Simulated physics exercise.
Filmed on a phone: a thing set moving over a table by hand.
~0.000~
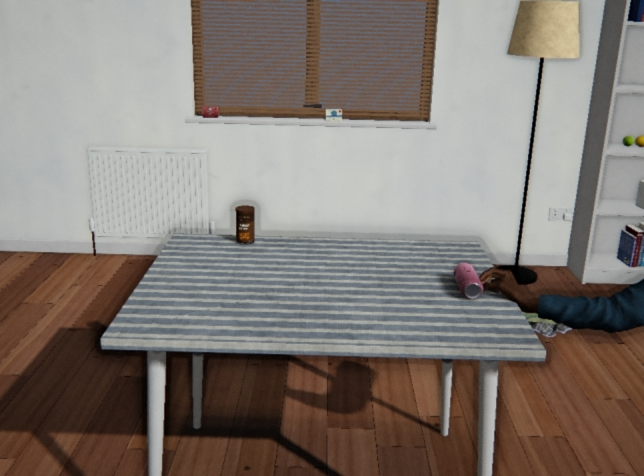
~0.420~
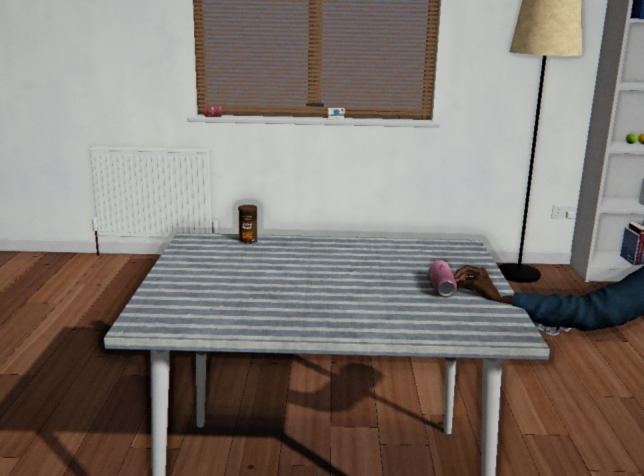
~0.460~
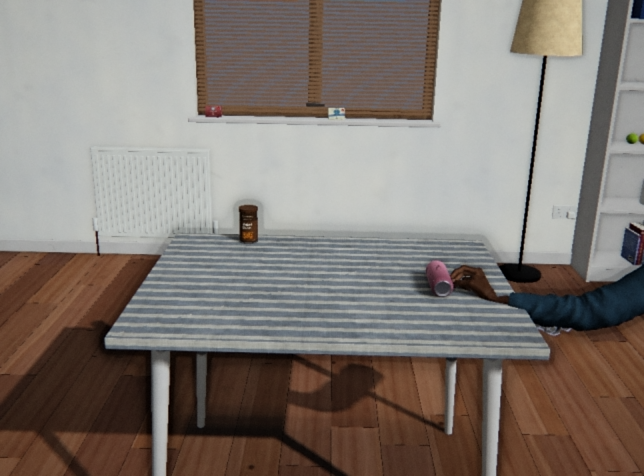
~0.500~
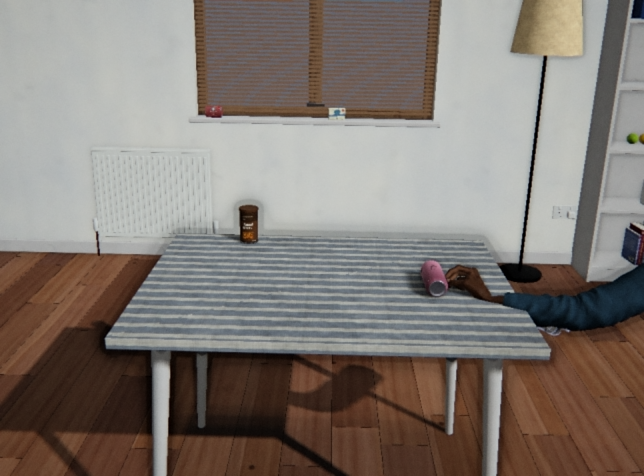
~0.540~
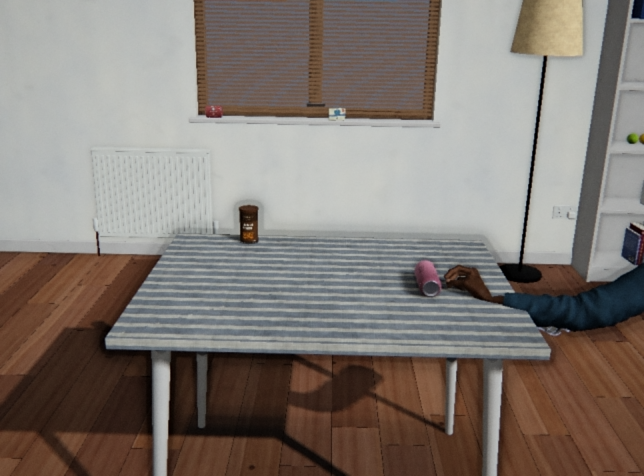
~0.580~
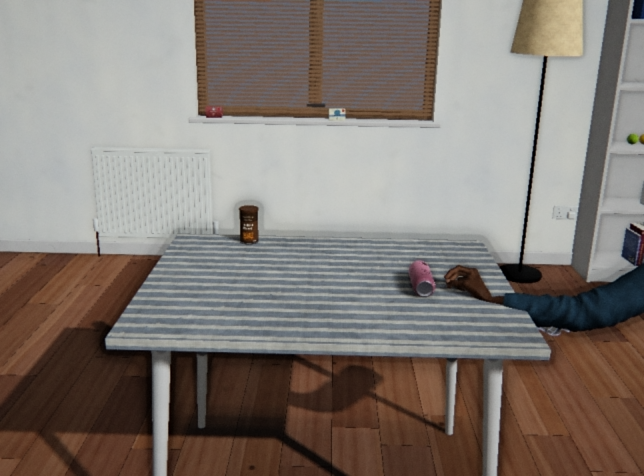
On a striped table in a room, a hand pushes a pink can lying on its side leftward, the can then rolling slightly away.
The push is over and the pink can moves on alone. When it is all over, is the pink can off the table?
The pink can is still on the table.
By 0.68 s, pink can moved about its own width near (407, 278).
By 0.98 s, pink can moved well along near (371, 277).
By 1.18 s, pink can moved well along near (352, 277).
By 1.58 s, pink can moved well along near (328, 276).
When it is over (2.6 s), moved from the start, pink can. End places, in pixels of the last picture, pink can near (322, 276).
